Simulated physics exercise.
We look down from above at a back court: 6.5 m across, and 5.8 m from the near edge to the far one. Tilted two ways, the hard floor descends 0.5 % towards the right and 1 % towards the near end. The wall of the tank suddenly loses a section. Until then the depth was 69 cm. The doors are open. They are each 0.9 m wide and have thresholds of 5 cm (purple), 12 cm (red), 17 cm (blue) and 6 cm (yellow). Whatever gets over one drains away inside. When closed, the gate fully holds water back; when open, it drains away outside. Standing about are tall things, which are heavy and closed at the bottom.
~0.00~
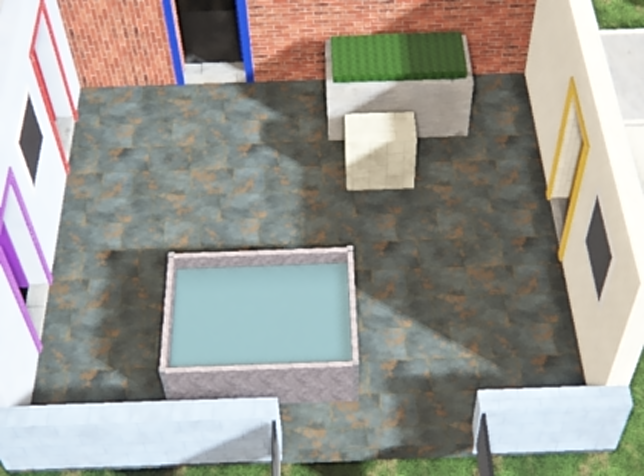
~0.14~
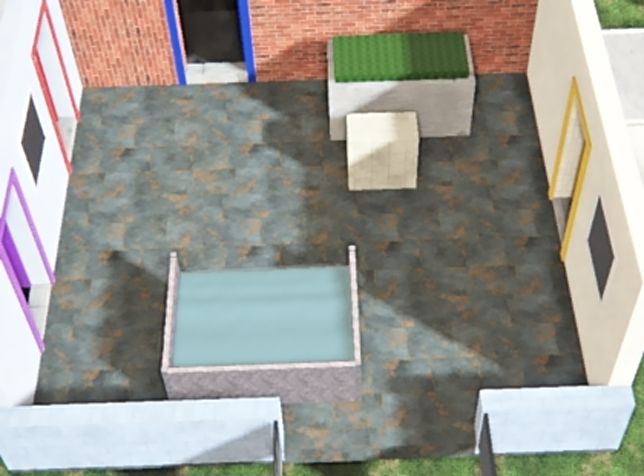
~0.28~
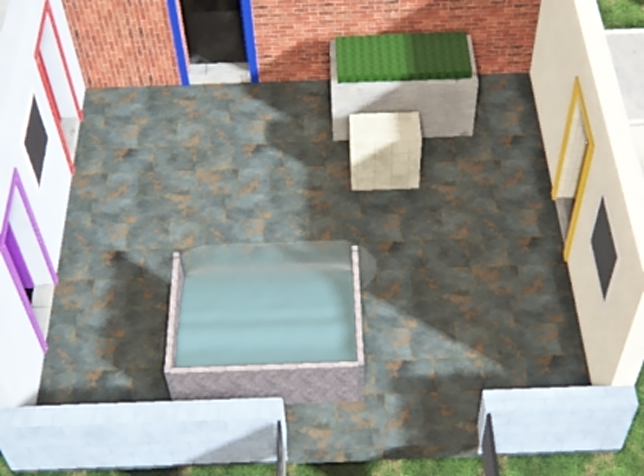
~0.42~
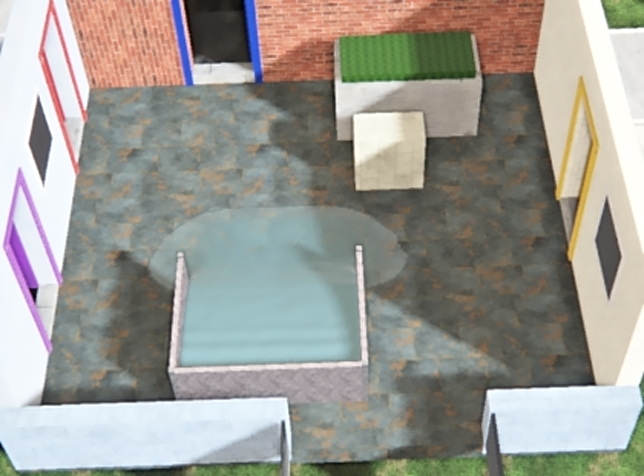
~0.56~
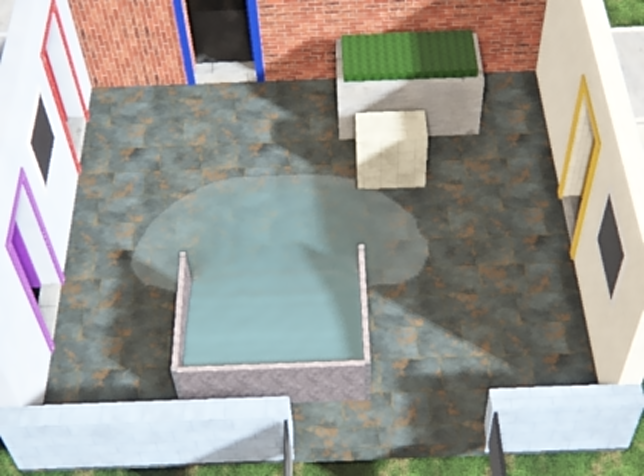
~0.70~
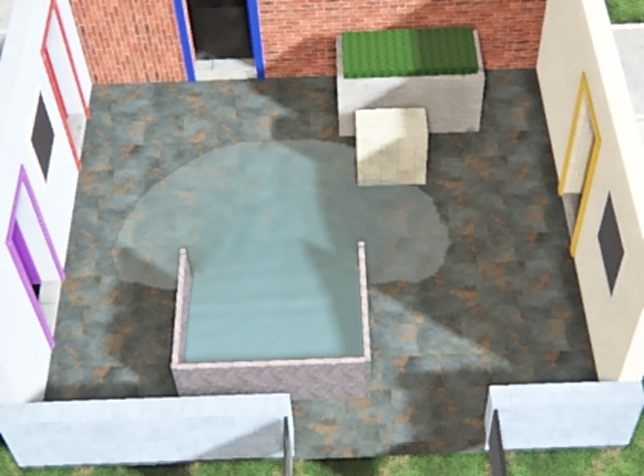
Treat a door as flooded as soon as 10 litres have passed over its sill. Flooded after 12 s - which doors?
As I see it, the purple door breaks the limit. The red door breaks the limit. The blue door breaks the limit. The yellow door breaks the limit.
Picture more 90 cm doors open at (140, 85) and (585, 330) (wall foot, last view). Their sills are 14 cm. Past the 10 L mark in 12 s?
The first door gets there and the second falls short.
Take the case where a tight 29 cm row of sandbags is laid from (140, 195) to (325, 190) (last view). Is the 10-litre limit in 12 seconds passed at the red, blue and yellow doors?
Then: Red below, blue under, yellow past it.
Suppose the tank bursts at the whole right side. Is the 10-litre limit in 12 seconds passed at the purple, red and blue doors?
Purple falls short; red falls short; blue falls short.
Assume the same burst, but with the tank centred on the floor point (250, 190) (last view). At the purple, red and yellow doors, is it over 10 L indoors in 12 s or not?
So the purple door keeps within it, the red door tops the limit and the yellow door keeps within it.
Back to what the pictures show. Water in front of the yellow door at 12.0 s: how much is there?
About 7.0 cm.
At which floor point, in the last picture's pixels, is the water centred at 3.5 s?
Roughly (285, 175) in the last picture.
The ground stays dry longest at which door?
Last: Purple.
After 1.4 s water covers 45 % of the floor and is deepest (32 cm) near (312, 83); purple door not reached, red door not reached, blue door 27 cm at the sill, 2 L in, yellow door not reached.
After 2.2 s water covers 55 % of the floor and is deepest (36 cm) near (91, 92); purple door not reached, red door 11 cm at the sill, 0 L in, blue door 29 cm at the sill, 35 L in, yellow door 7 cm at the sill, 0 L in.
After 3.5 s water covers 65 % of the floor and is deepest (26 cm) near (534, 75); purple door not reached, red door 19 cm at the sill, 10 L in, blue door 16 cm at the sill, 64 L in, yellow door 11 cm at the sill, 22 L in.
After 7.0 s water covers 95 % of the floor and is deepest (17 cm) near (55, 434); purple door 5 cm at the sill, 1 L in, red door 6 cm at the sill, 32 L in, blue door 5 cm at the sill, 65 L in, yellow door 7 cm at the sill, 40 L in.
After 12.0 s water covers 95 % of the floor and is deepest (10 cm) near (602, 416); purple door 7 cm at the sill, 22 L in, red door 1 cm at the sill, 32 L in, blue door 1 cm at the sill, 65 L in, yellow door 7 cm at the sill, 41 L in.
